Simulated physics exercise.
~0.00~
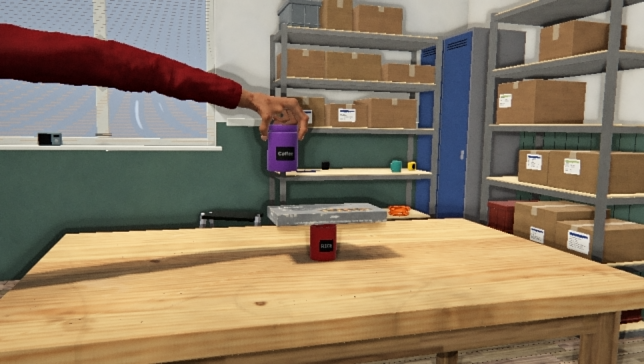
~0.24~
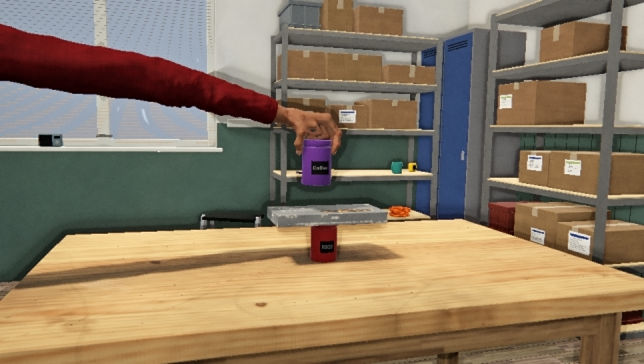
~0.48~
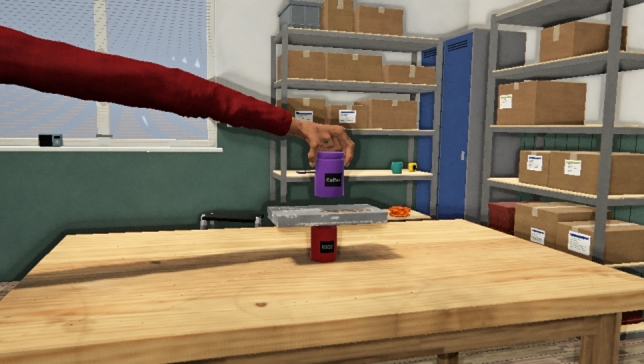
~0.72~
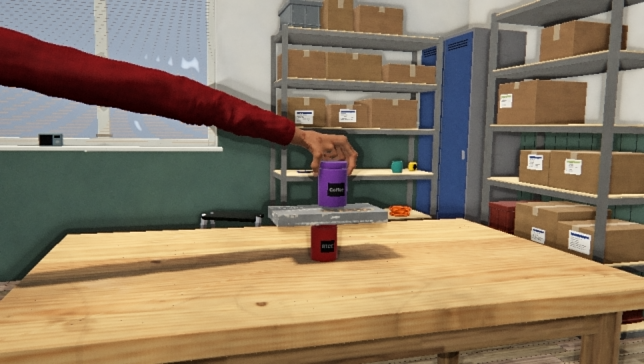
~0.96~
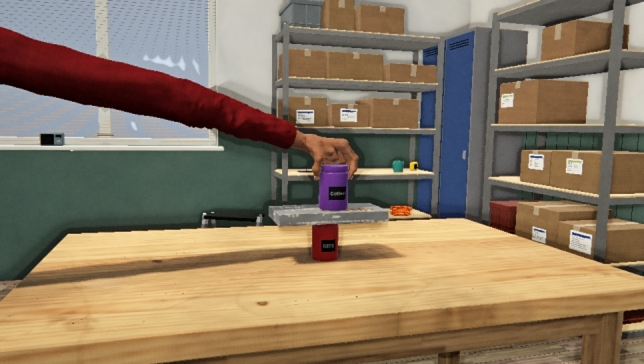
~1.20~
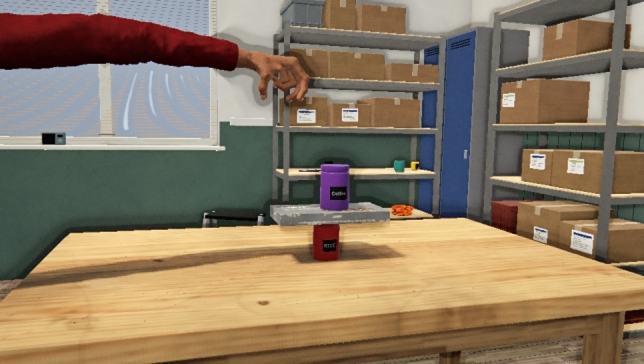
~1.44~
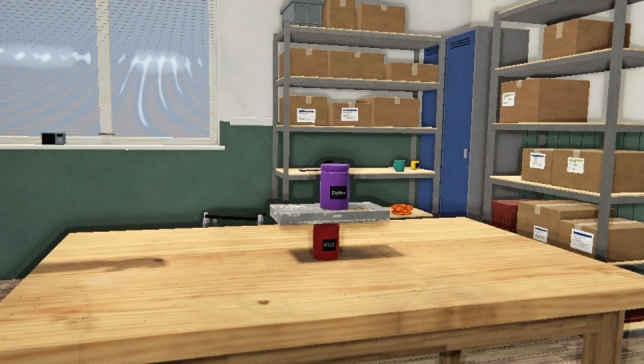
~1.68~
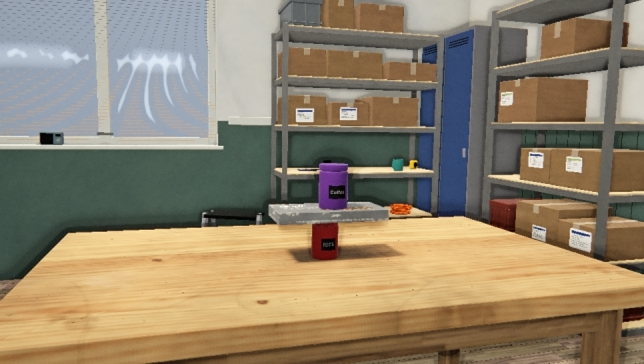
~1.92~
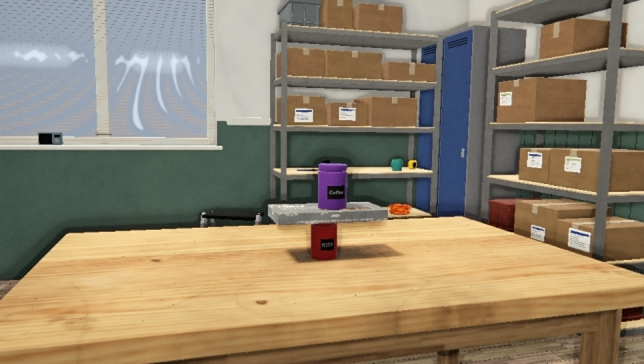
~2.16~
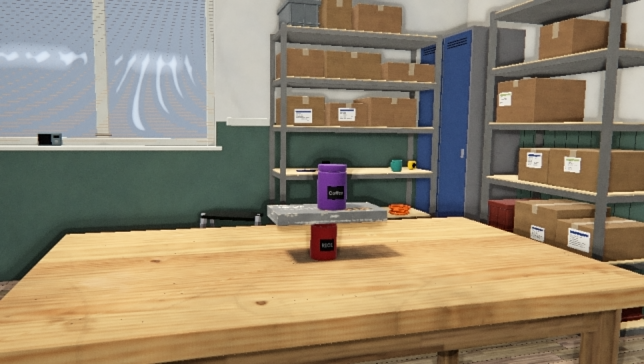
Purple jar being lowered by a hand onto a grey packet balanced on a red jar, then released, the stack staying upright.
